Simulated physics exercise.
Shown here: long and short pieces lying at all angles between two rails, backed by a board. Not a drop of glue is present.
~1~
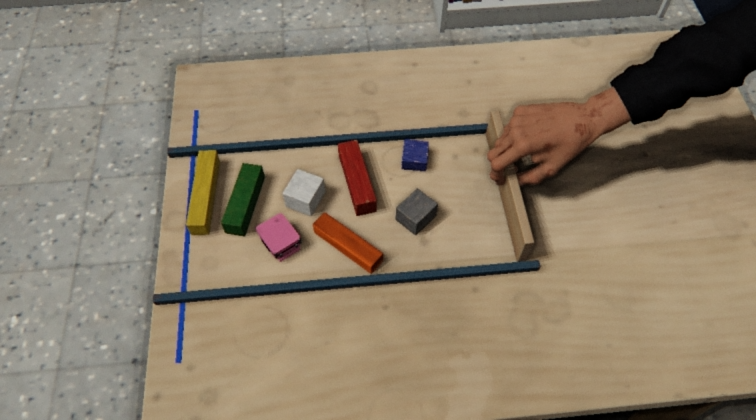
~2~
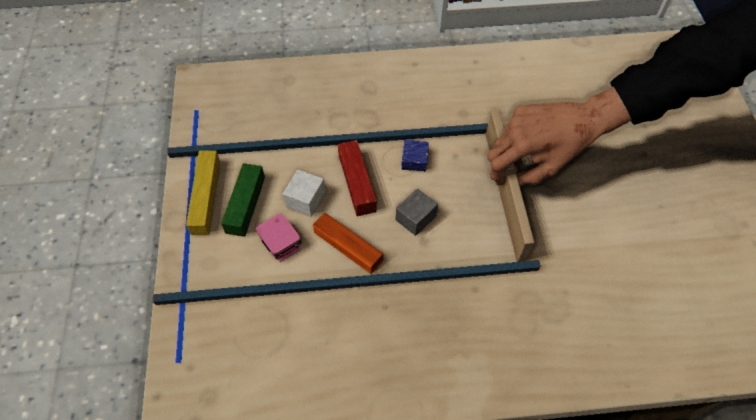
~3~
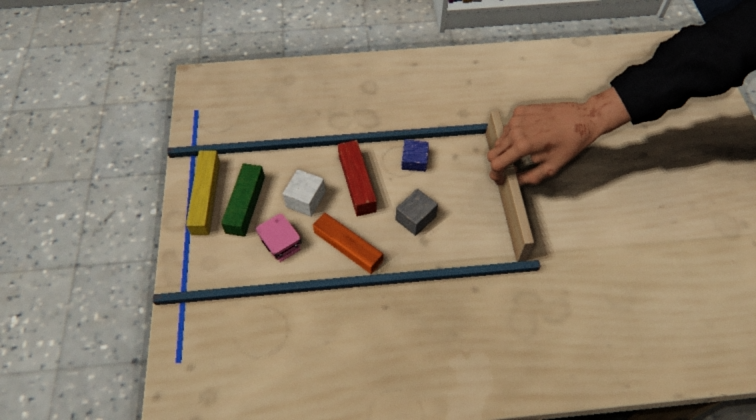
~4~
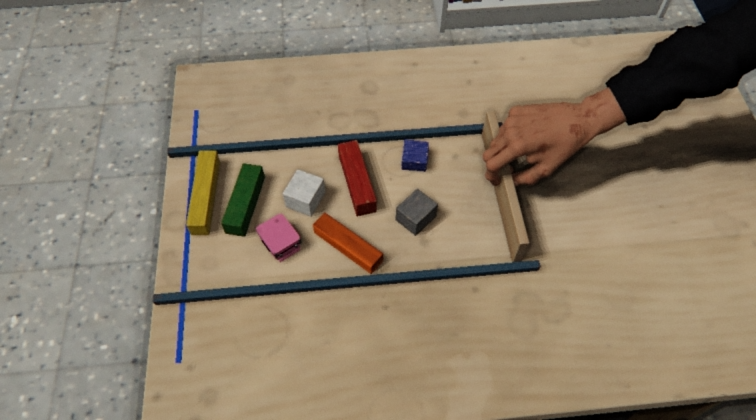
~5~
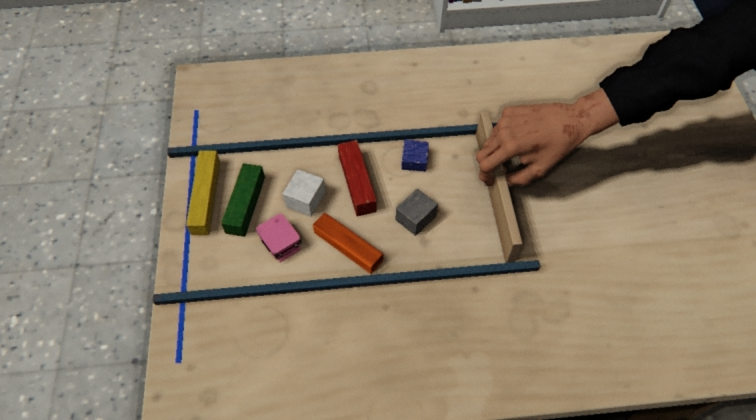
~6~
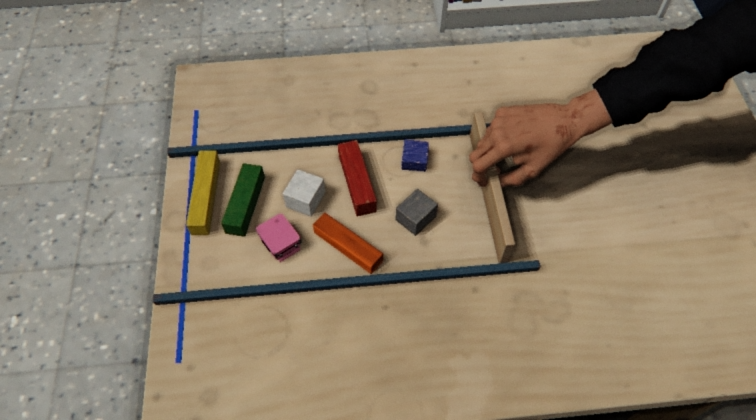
A hand in a dark sleeve grips a wooden board at the right end of two dark rails on a pale wooden tabletop, seen from above, with speckled floor tiles beyond. Between the rails lie yellow and green bars near a blue line at left, white and pink blocks, red and orange bars, and blue and grey blocks. The hand holds still, then slides the board slightly left; the pieces and view stay still.
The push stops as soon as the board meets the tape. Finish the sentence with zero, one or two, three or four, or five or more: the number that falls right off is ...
The number that falls right off is five or more.
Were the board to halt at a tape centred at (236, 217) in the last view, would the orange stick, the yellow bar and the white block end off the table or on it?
The orange stick stays put, the yellow bar topples off, and the white block stays put.
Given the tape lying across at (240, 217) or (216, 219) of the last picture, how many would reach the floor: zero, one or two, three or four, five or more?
Either one or two; 1 or 2.
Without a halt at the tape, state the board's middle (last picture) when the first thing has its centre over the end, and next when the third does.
In pixels, around (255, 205) followed by around (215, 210).
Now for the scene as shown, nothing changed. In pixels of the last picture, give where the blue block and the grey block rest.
Blue block at about (178, 170), grey block at about (162, 232).
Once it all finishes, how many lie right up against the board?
It is in contact with 2.
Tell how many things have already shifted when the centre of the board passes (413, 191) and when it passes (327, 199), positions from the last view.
So far 2, and 7 at the second.
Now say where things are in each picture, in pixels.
The first picture shows yellow bar (204, 192); green bar (244, 199); pink case (279, 238); board (508, 184); tape (189, 221).
The second picture shows green bar (244, 199); white block (305, 193).
The third picture shows pink case (279, 238); red bar (357, 177).
The fourth picture shows yellow bar (204, 192); blue block (415, 156).
The fifth picture shows green bar (244, 199); grey block (416, 212).
The sixth picture shows yellow bar (204, 192); green bar (244, 199); pink case (279, 238); board (491, 185); tape (189, 221).
Soon after, none off yet; yellow bar at rest near (204, 192); green bar at rest near (244, 199); pink case at rest near (279, 238).
At rest, the number that fall off is five or more; fallen, red bar, orange stick, white block, pink case, green bar and yellow bar.
